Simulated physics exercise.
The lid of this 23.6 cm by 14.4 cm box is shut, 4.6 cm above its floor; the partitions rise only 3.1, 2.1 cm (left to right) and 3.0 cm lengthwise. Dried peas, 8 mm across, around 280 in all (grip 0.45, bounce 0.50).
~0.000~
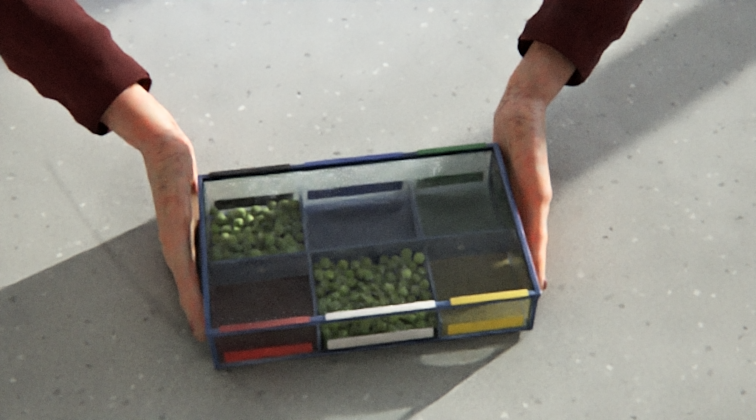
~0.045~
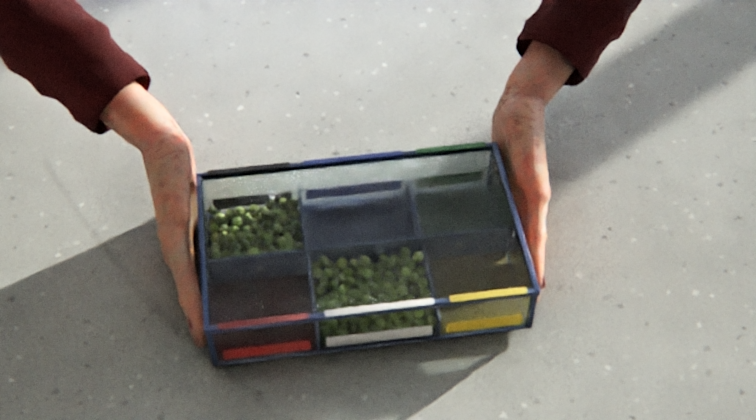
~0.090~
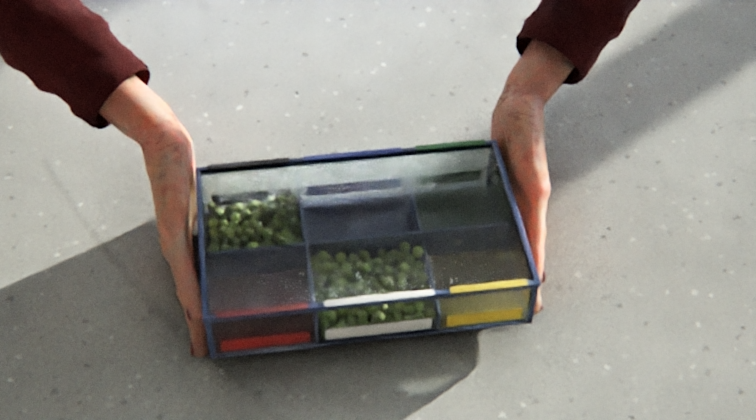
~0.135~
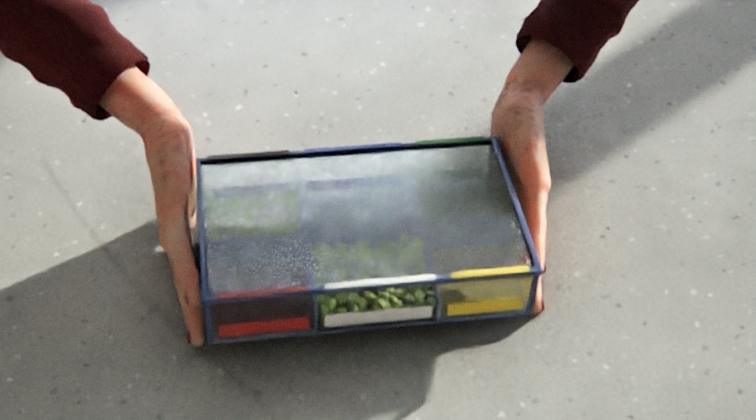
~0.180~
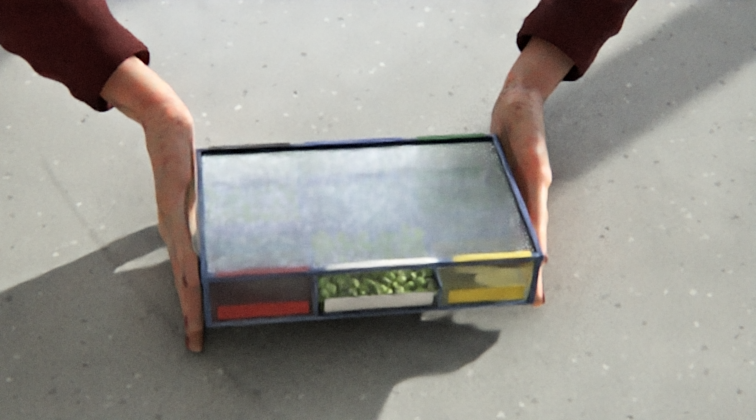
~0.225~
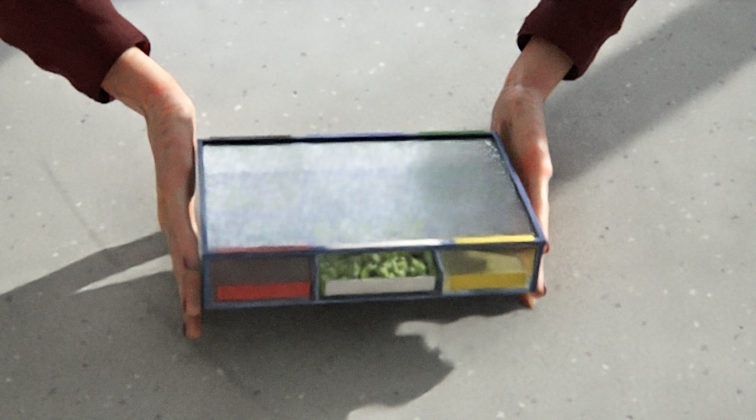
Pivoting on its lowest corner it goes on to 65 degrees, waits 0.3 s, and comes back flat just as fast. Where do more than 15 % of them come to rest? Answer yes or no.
Red no, blue no, green no, yellow no, white yes, black yes.
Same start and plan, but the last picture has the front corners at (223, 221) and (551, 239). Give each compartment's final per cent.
Red 0; blue 5; green 10; yellow 5; white 45; black 40.
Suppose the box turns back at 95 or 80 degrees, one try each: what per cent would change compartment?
About 50 and 35 per cent.
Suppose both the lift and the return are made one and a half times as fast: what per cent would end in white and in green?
In that case white 45, green 5.
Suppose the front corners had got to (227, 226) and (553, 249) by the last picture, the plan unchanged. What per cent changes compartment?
It would be near 25 per cent.
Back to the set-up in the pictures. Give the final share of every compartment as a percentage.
Red 0, blue 5, green 5, yellow 5, white 50, black 40.
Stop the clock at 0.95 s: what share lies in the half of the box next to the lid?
Roughly 10 per cent.
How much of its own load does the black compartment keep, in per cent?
About 100 per cent.
After 0.95 s, tilt 65 degrees; blue 5 %, green 5 %, white 50 %, black 40 %.
After 1.44 s, tilt 34 degrees; blue 5 %, green 5 %, yellow 5 %, white 50 %, black 40 %.
Then, at 1.99 s, tilt 0 degrees; blue 5 %, green 5 %, yellow 5 %, white 50 %, black 40 %.
By 2.4 s all is still; red 0 %, blue 5 %, green 5 %, yellow 5 %, white 50 %, black 40 %.
